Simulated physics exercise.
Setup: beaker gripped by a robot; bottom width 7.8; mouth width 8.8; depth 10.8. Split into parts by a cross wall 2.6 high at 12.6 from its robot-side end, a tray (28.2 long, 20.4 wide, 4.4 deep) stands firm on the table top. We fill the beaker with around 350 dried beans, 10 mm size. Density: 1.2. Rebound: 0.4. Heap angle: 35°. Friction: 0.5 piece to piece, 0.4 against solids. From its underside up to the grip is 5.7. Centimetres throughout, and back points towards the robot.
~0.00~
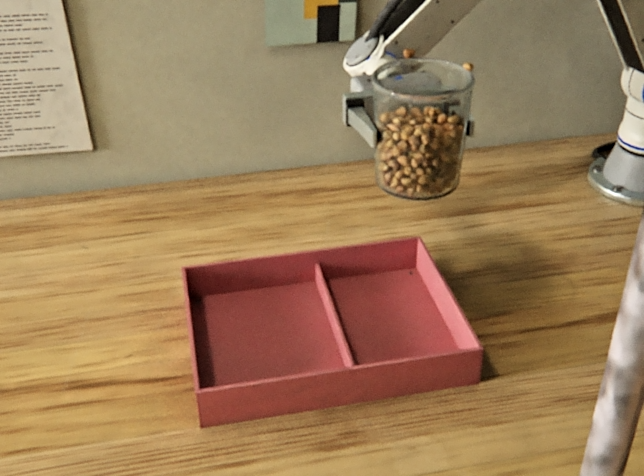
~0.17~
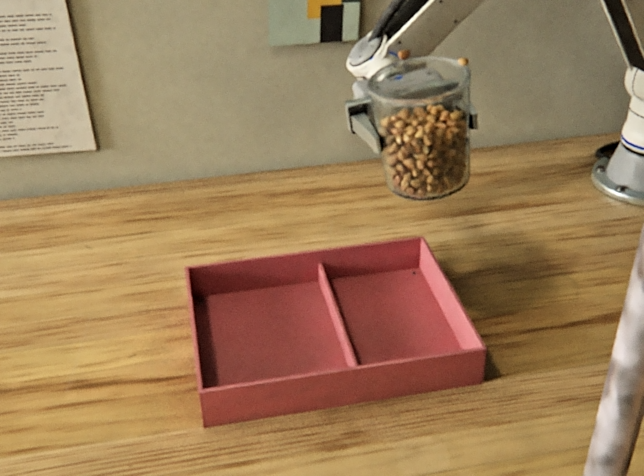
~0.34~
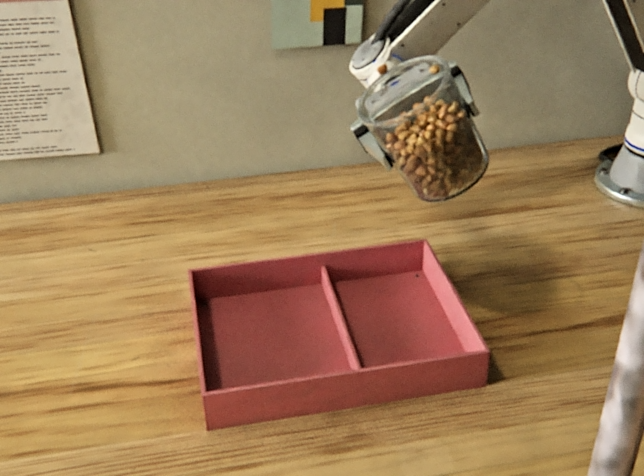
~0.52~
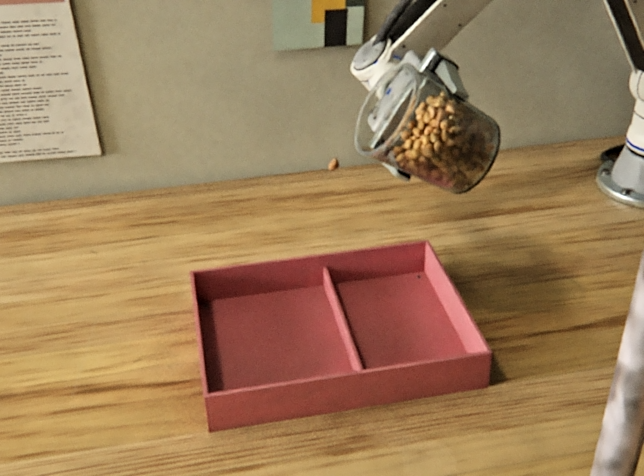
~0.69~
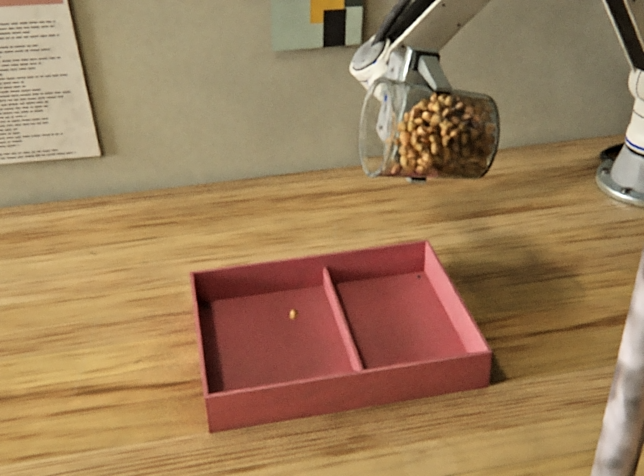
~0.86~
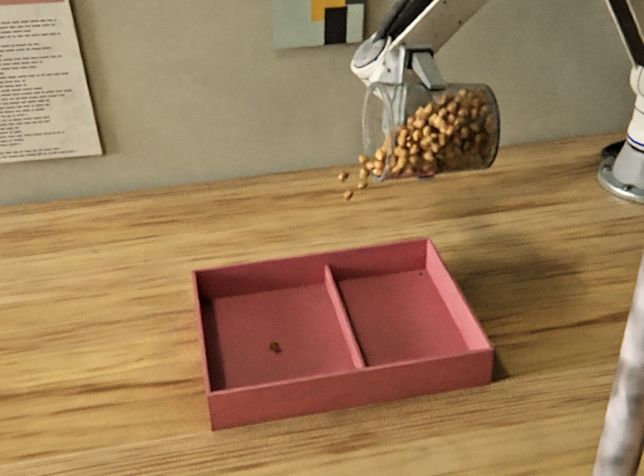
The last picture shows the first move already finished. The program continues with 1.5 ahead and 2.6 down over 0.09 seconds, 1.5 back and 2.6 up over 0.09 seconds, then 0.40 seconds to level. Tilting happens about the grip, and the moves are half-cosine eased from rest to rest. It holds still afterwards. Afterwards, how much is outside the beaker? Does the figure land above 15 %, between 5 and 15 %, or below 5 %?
The figure lands between 5 and 15 %.
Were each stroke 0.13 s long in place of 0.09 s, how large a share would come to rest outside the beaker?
Around 5 percent.
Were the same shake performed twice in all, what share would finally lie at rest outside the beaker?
It would come to around 15 %.
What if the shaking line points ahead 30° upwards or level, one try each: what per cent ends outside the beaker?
Result: Approx. 50 % and 40 %, one try each.
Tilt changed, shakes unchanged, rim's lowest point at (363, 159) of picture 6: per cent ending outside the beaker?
I'd put it at roughly 0 %.
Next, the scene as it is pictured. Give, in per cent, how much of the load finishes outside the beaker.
Roughly 10 %.
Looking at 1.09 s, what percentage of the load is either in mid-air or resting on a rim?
3 %.
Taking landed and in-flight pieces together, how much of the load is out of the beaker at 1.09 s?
Roughly 5 percent is out.
After 1.09 s, tilted 82° forward, highest piece 27 above the table; 333 in the beaker, 6 in the far-side part, 12 in flight or on a rim.
After 1.32 s, tilted 17° forward, highest piece 29 above the table; 318 in the beaker, 27 in the far-side part, 1 in the robot-side part, 5 in flight or on a rim.
After 1.64 s, level, highest piece 29 above the table; 318 in the beaker, 32 in the far-side part, 1 in the robot-side part.
After 2.69 s, level, highest piece 29 above the table; 318 in the beaker, 32 in the far-side part, 1 in the robot-side part.
In the end, 318 in the beaker, 32 in the far-side part, 1 in the robot-side part. That is 9 % outside the beaker.
